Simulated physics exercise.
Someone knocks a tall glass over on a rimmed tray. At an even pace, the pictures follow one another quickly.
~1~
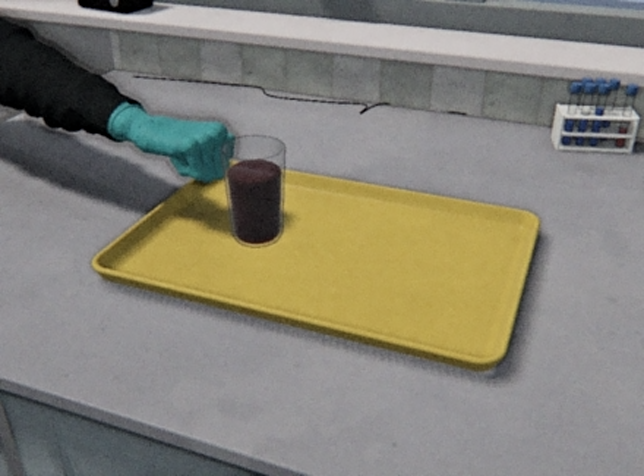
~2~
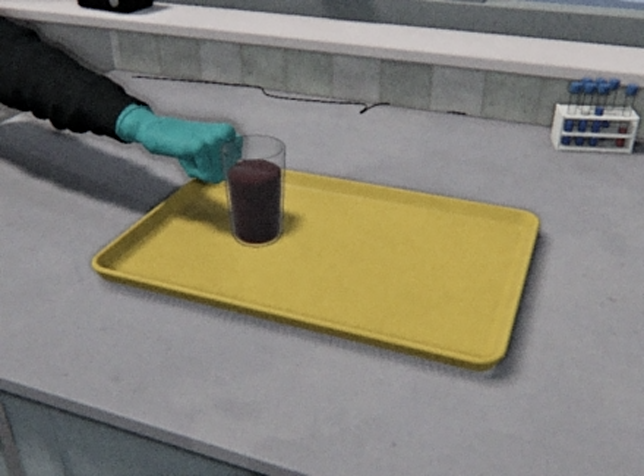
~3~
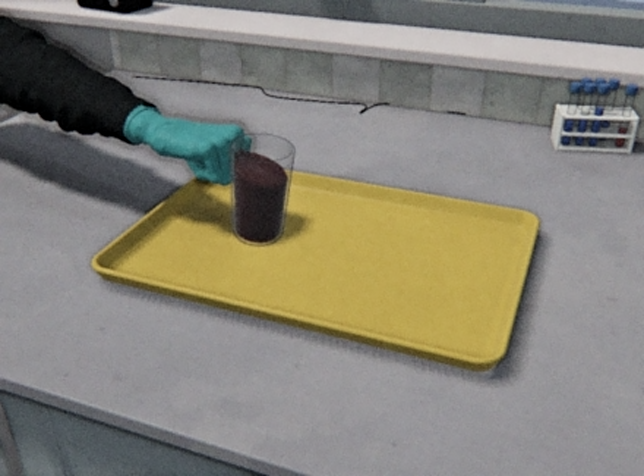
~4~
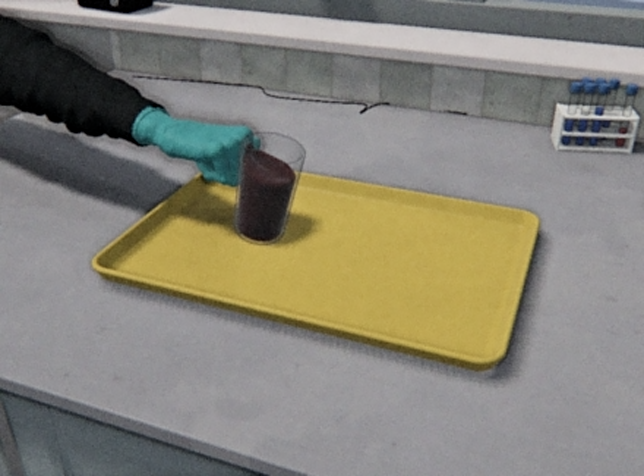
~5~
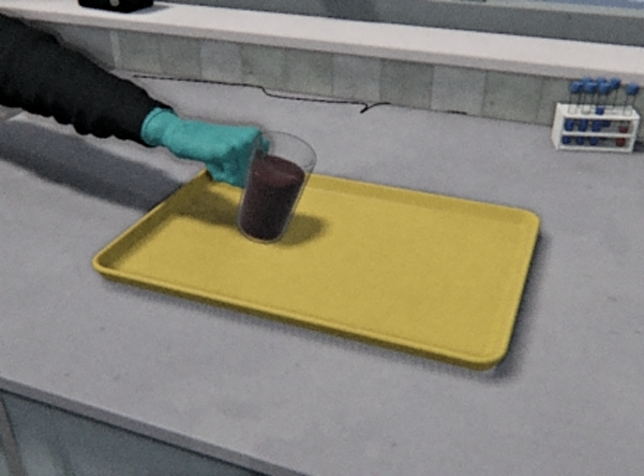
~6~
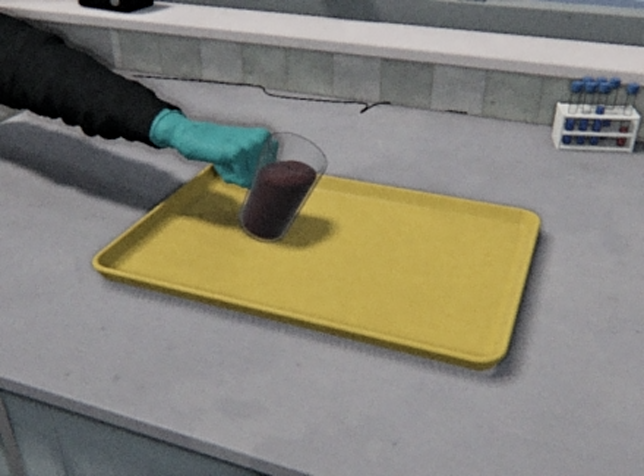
A teal-gloved hand pressed against a tall glass of dark wine standing on a rimmed yellow tray, then pushed it to the right, so the glass leaned over more and more.
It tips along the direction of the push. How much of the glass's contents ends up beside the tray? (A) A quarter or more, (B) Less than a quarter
(A) A quarter or more.
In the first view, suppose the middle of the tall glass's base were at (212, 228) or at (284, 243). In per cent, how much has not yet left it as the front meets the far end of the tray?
Roughly 45 percent in the first spot and 60 percent in the second.
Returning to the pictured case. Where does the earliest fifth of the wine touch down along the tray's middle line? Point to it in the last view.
Roughly at (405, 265).
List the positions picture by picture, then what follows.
In the first frame, it leans 0°; its right rim is at (281, 154); the wine meets the walls at (232, 164) and (281, 173); the tray's far rim is at (523, 279); the tray is clear ahead.
In the second frame, it leans 0°; its right rim is at (281, 154); the wine meets the walls at (232, 164) and (281, 173).
In the third frame, it leans 6°; its right rim is at (291, 156); the wine meets the walls at (238, 150) and (287, 178).
In the fourth frame, it leans 12°; its right rim is at (301, 160); the wine meets the walls at (249, 144) and (295, 178).
In the fifth frame, it leans 19°; its right rim is at (312, 165); the wine meets the walls at (254, 164) and (305, 175).
In the sixth frame, it leans 25°; its right rim is at (323, 171); the wine meets the walls at (260, 171) and (315, 173).
A moment on, the tall glass lies on its side and 99 per cent is in the glass, 1 on the tray and 0 above or beyond its rim.
Next, the tall glass lies on its side and 56 per cent is in the glass, 43 on the tray and 1 above or beyond its rim.
Then the tall glass lies on its side and 33 per cent is in the glass, 45 on the tray and 22 above or beyond its rim.
Later the tall glass lies on its side and 18 per cent is in the glass, 46 on the tray and 36 above or beyond its rim.
Finally, 64 per cent is held by tray and glass, 36 is off the tray.
